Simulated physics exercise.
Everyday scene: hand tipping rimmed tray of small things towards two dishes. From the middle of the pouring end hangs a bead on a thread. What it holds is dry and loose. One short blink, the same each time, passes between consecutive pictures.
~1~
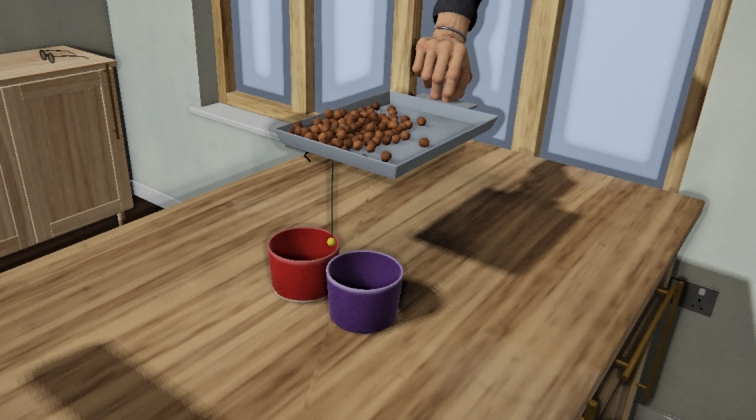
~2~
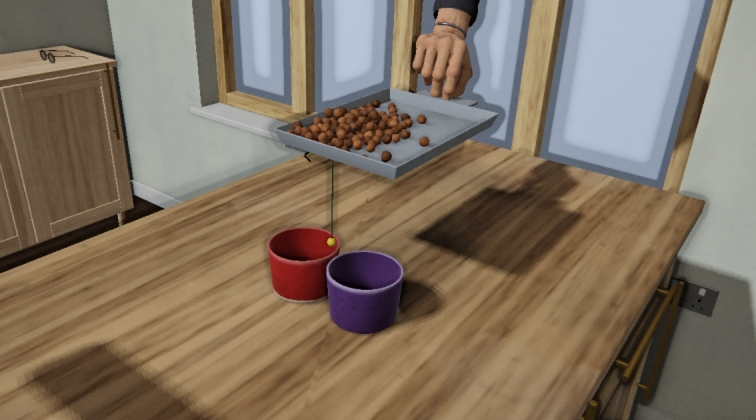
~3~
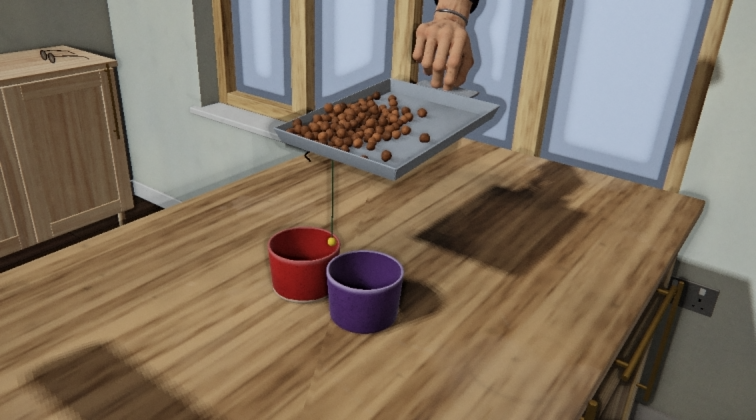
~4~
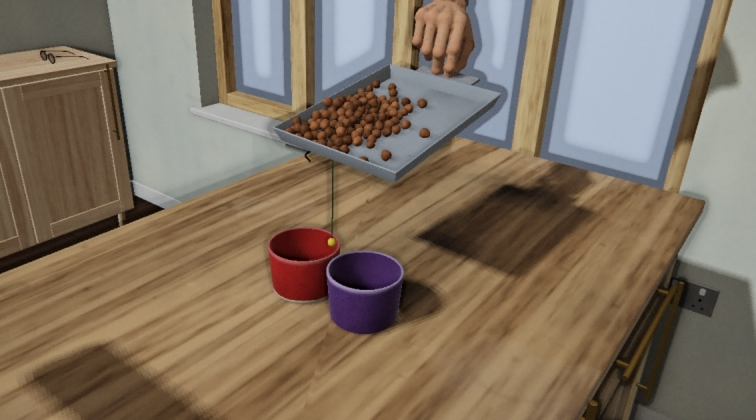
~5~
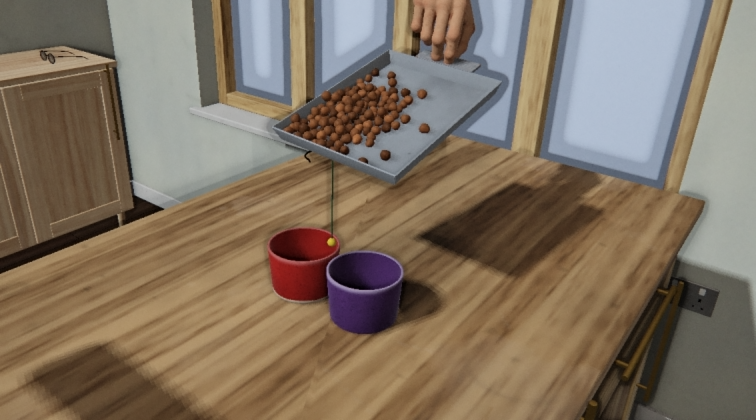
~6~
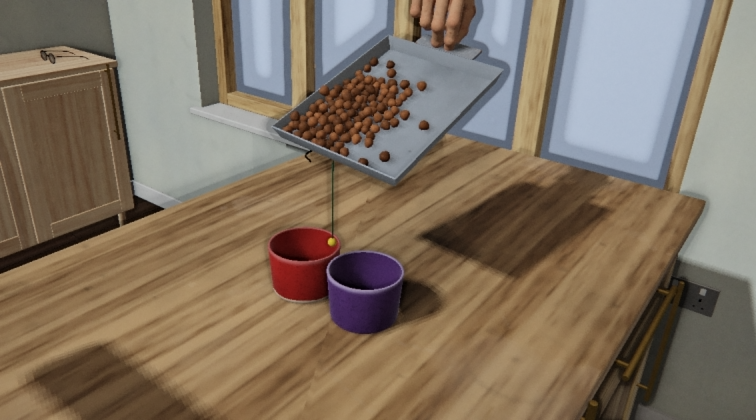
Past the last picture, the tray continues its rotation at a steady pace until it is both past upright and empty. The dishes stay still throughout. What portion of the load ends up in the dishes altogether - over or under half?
Mostly wasted.
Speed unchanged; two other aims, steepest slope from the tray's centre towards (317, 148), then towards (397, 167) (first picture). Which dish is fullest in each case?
Place one gives the leftmost dish, place two gives the rightmost dish.
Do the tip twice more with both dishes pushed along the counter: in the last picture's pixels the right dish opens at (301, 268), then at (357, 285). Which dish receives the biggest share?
First try, the dish to the right; second try, the dish to the right.
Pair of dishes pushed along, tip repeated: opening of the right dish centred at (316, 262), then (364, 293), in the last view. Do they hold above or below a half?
Well, a minority share the first time and a majority share the next.
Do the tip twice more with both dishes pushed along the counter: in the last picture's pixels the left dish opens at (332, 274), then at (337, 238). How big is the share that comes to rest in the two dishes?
In the first position around 80 percent, in the second around 0 percent.
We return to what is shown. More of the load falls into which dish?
The right-positioned one, it's fuller.
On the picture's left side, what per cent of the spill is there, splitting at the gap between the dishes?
About 60 per cent.
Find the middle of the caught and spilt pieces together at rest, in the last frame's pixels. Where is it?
It settles centred around (337, 338).
Soon after the last picture, tray tipped steeply; most on the tray; a stray few outside both; a small part in the air.
A little later, tray tipped past a quarter turn; a stray few on the tray; about a quarter in the right dish; about two thirds outside both; a small part in the air.
Later still, tray tipped past a quarter turn; about a quarter in the right dish; about two thirds outside both.
At rest, tray tipped past a quarter turn; about a quarter in the right dish; none in the left dish; about two thirds outside both.
